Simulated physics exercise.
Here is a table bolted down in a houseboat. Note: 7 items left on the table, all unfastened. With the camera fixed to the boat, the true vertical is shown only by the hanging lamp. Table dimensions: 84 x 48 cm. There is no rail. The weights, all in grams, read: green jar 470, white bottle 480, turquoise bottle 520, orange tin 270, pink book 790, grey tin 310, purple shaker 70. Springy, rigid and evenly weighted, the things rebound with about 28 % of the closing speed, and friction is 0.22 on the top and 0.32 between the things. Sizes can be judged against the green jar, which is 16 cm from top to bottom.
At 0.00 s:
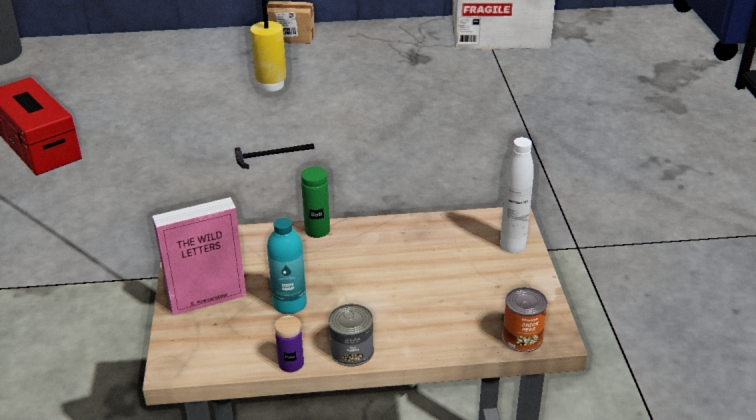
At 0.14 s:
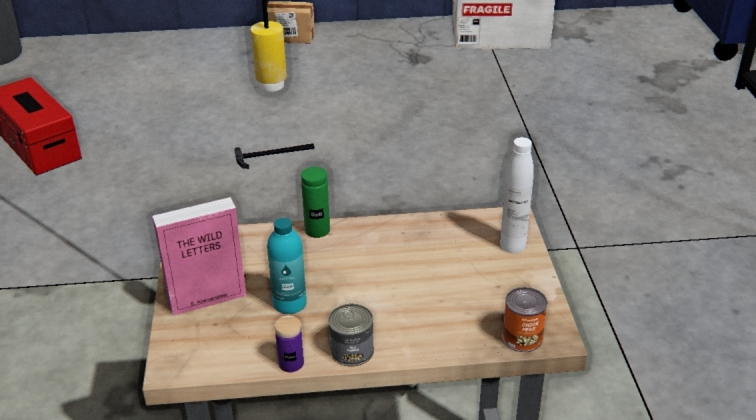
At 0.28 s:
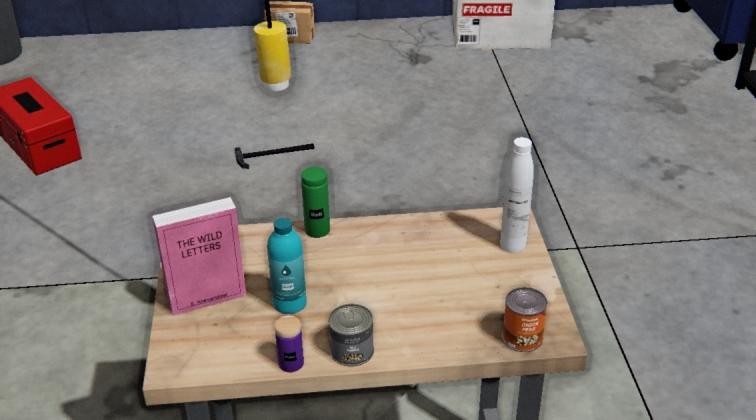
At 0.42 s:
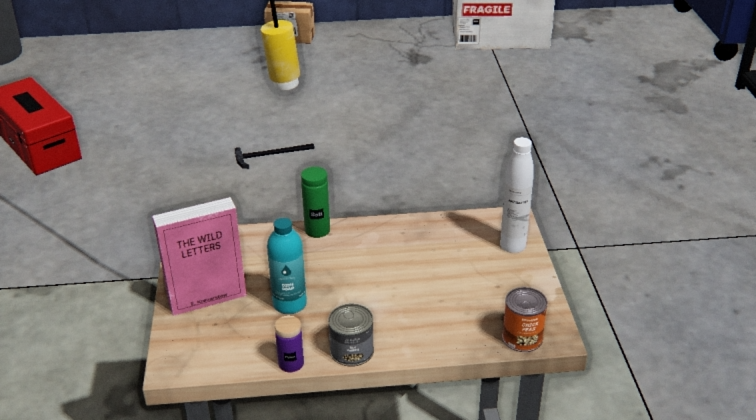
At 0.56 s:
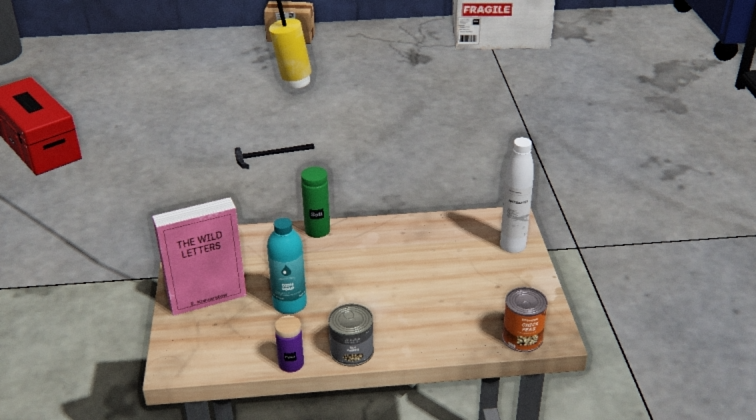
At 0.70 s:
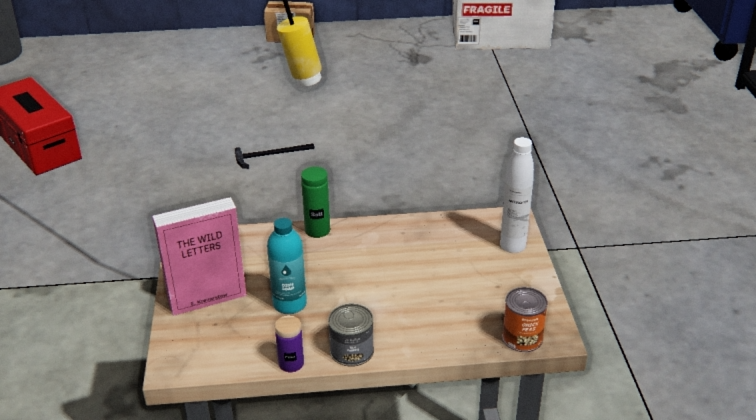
At the start, a yellow lamp hangs straight down beyond a wooden table holding a pink book, bottles, tins, a green jar and a purple shaker. The lamp then slants gradually, its lower end moving a short way right, while everything on the table stays in place.
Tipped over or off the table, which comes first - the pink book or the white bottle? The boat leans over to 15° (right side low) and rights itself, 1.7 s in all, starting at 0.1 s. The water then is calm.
It is the second one.
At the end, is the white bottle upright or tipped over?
Here's what happens: The white bottle comes down.
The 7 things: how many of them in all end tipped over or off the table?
It adds up to 1.
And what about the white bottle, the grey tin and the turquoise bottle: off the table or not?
Final state - the white bottle ends out of bounds; the grey tin stays within bounds; the turquoise bottle stays within bounds.
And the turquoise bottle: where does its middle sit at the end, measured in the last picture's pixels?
At about (314, 263).
Around 1.30 s, floor tilted 10°, right side down; pink book shifted 5 cm near (227, 256); white bottle shifted 5 cm near (540, 194); green jar shifted 5 cm.
Around 2.00 s, boat level; white bottle now off the table; pink book shifted 6 cm near (232, 255); green jar shifted 6 cm.
Finally (2.4 s), off the table, white bottle; not toppled but over 5 cm from the start, green jar, turquoise bottle, orange tin, pink book and purple shaker; grey tin still in place (within 5 cm). Final places as that camera would see them, pink book near (232, 255). Pink book was never lost; white bottle went at 1.56 s.
